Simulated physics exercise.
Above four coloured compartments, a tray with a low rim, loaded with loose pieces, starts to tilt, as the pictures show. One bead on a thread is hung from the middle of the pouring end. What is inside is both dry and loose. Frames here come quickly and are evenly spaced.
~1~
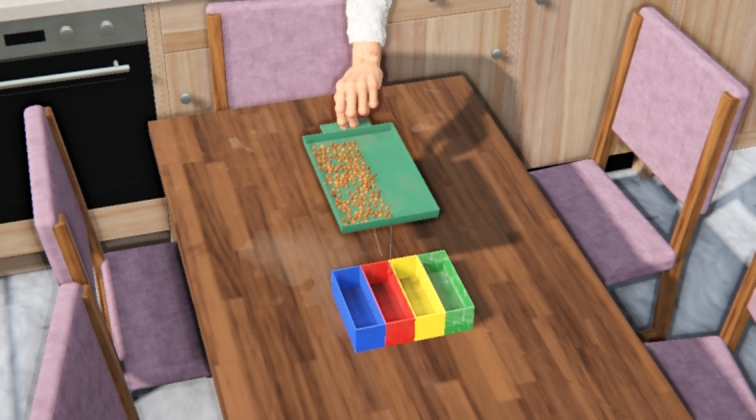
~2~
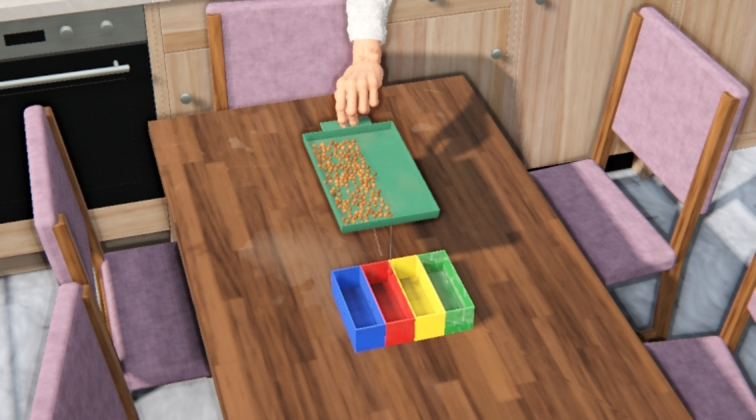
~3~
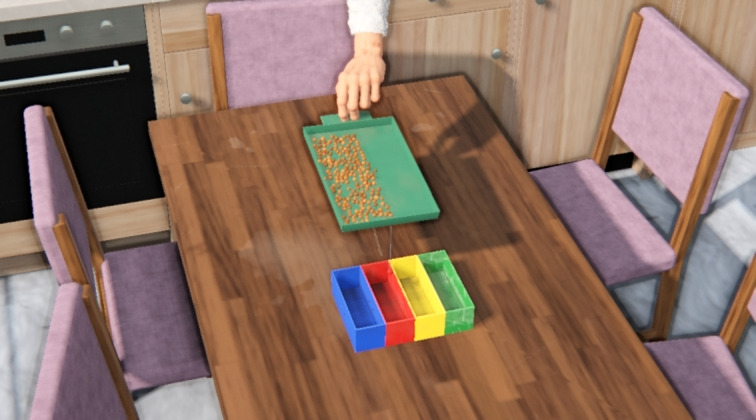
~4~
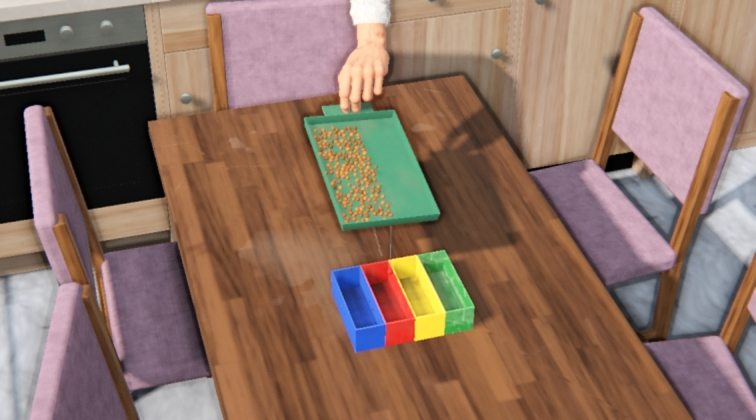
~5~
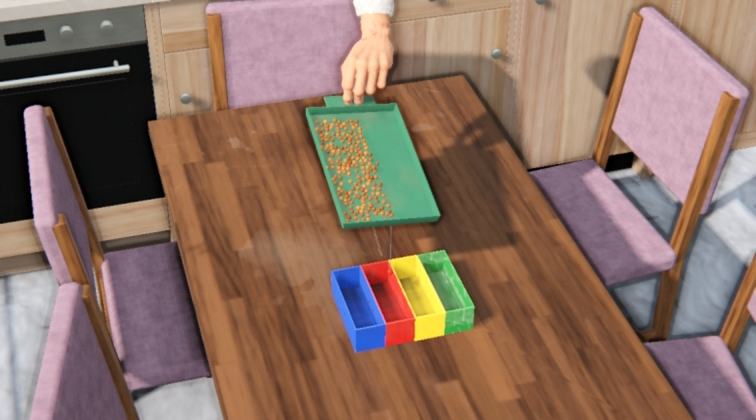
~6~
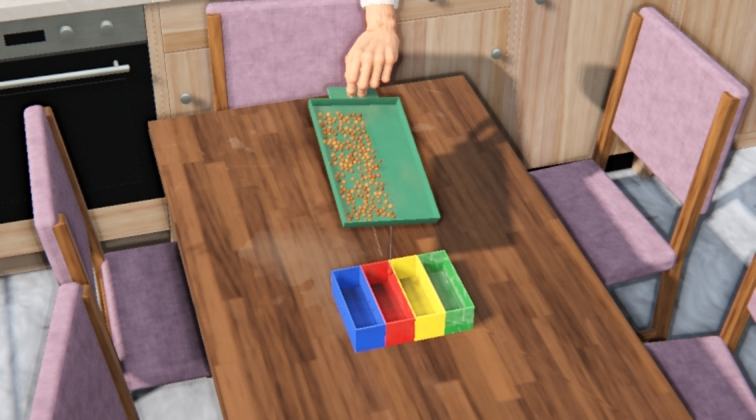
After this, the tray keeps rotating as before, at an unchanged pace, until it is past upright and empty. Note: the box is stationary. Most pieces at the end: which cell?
Green.
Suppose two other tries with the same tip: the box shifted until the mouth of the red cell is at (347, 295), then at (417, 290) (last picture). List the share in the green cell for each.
Close to 20 in a hundred, then close to 0 in a hundred.
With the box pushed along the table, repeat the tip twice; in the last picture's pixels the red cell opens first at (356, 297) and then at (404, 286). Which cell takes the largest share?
With the first placing it's the cell in green, with the second it's yellow.
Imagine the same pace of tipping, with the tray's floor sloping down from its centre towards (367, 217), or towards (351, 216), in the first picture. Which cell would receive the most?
Try 1 - blue; try 2 - that blue cell.
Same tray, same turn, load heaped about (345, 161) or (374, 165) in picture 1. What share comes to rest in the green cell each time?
Roughly 70 per cent, then roughly 80 per cent.
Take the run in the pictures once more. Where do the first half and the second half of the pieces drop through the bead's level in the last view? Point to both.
(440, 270) first, (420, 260) later.
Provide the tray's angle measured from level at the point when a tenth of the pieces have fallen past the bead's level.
Somewhere near 65 degrees, I'd say.
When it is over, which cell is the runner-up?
Second place goes to the yellow cell.
Soon after the last picture, tray tipped steeply; most on the tray; a small part in the green cell; about a quarter falling or outside the box.
A little later, tray tipped right over; about two thirds on the tray; about a quarter in the green cell; a stray few in the yellow cell; a small part falling or outside the box.
Later still, tray tipped past a quarter turn; about half in the green cell; about a third in the yellow cell; a stray few in the red cell; a stray few in the blue cell; a small part falling or outside the box.
At rest, tray tipped past a quarter turn; about half in the green cell; about a third in the yellow cell; a stray few in the red cell; a stray few in the blue cell; a small part outside the box.
